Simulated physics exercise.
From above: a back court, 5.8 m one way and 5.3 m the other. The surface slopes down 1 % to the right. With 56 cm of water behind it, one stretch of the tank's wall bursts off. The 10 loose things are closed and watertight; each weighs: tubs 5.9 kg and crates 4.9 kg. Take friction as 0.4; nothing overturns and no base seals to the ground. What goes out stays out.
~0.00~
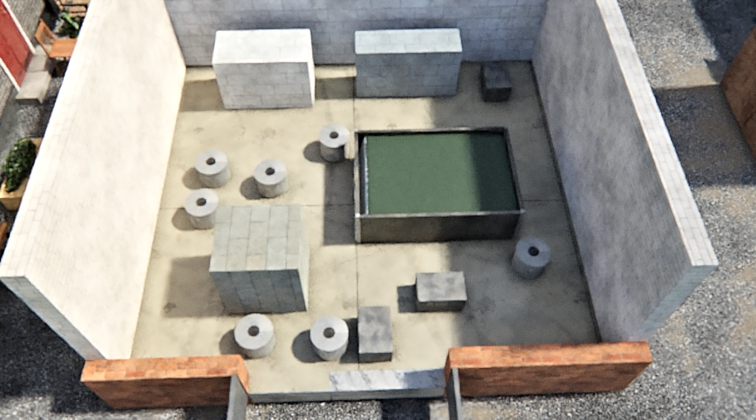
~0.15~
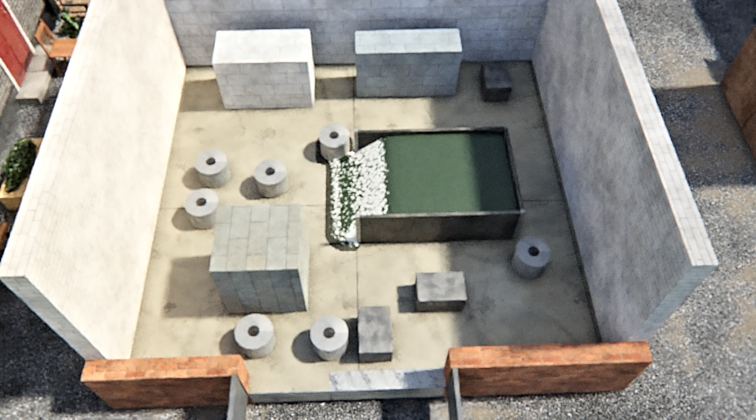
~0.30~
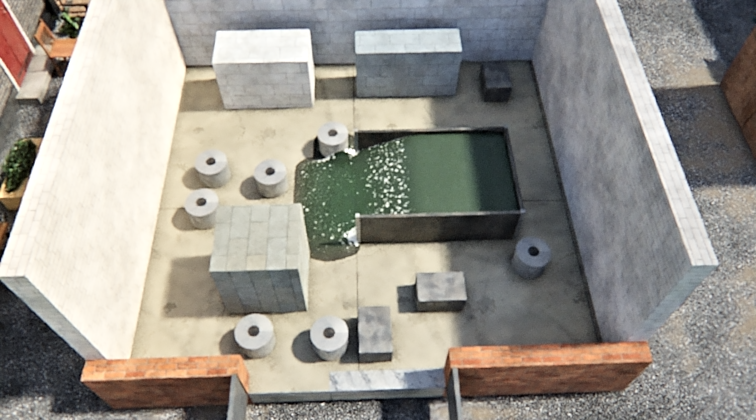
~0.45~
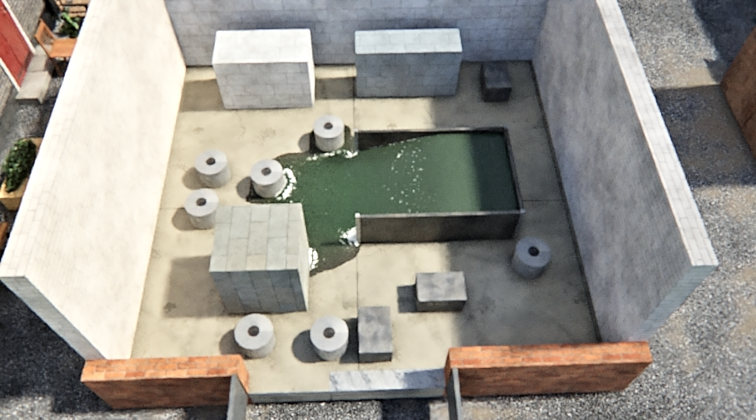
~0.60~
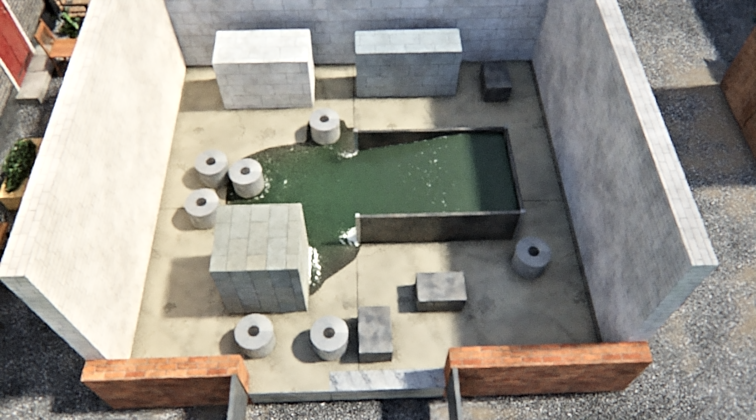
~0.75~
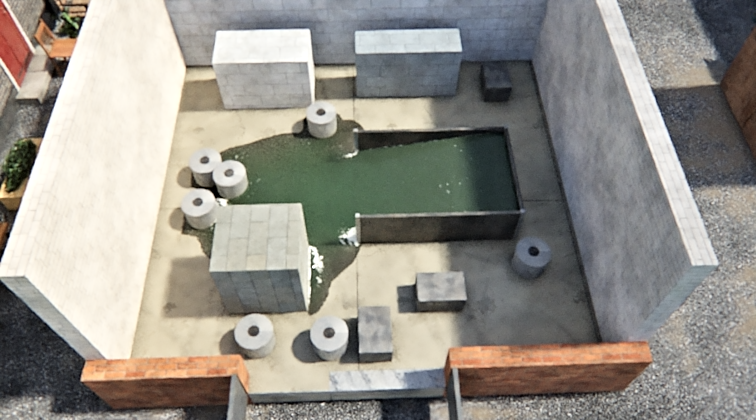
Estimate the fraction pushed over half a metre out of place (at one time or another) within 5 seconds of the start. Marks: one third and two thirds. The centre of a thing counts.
It is at least two thirds.
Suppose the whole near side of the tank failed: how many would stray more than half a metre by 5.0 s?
Then 5.
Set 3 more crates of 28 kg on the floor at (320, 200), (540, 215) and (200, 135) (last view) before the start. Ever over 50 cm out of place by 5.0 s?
In turn: Over, under, past it.
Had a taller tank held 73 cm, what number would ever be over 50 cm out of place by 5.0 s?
In that case 8 of them.
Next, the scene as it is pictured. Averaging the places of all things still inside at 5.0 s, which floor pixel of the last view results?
Around (390, 211).
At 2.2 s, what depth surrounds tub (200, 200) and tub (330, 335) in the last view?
Roughly 23 and 3 cm.
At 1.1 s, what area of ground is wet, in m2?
Some 10.5 m2.
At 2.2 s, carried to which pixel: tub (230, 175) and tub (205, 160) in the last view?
Near (186, 155) and (190, 115).
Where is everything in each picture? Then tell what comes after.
In the first frame, a tub at (270, 172), on the bottom; a tub at (334, 135), on the bottom; 3.0 m2 under water; 0 of 10 have shifted.
In the second frame, a tub at (270, 172), on the bottom; a tub at (334, 135) rests on the ground; 3.7 m2 under water; 0 of 10 have shifted.
In the third frame, a tub at (270, 172), on the bottom; a tub at (333, 133) rests on the ground, 5 cm from its start; water covers 4.5 m2; 0 of 10 have shifted.
In the fourth frame, a tub at (266, 172) rests on the ground, 5 cm from its start; a tub at (328, 126) rests on the ground, 20 cm from its start; water covers 5.4 m2; 2 of 10 have shifted.
In the fifth frame, a tub at (245, 171), on the bottom, 34 cm from its start; a tub at (324, 119), on the bottom, 35 cm from its start; 6.4 m2 under water; 2 of 10 have shifted.
In the sixth frame, a tub at (229, 173), on the bottom, 57 cm from its start; a tub at (321, 113) rests on the ground, 50 cm from its start; 7.4 m2 under water; 3 of 10 have shifted.
After 1.1 s 3 of 10 are over 50 cm from their spots; 1 afloat.
After 2.2 s 3 of 10 are over 50 cm from their spots; 3 afloat.
After 3.5 s 6 of 10 are over 50 cm from their spots; 3 afloat.
After 5.0 s 7 of 10 are over 50 cm from their spots, and 7 have been at some point; 5 afloat.
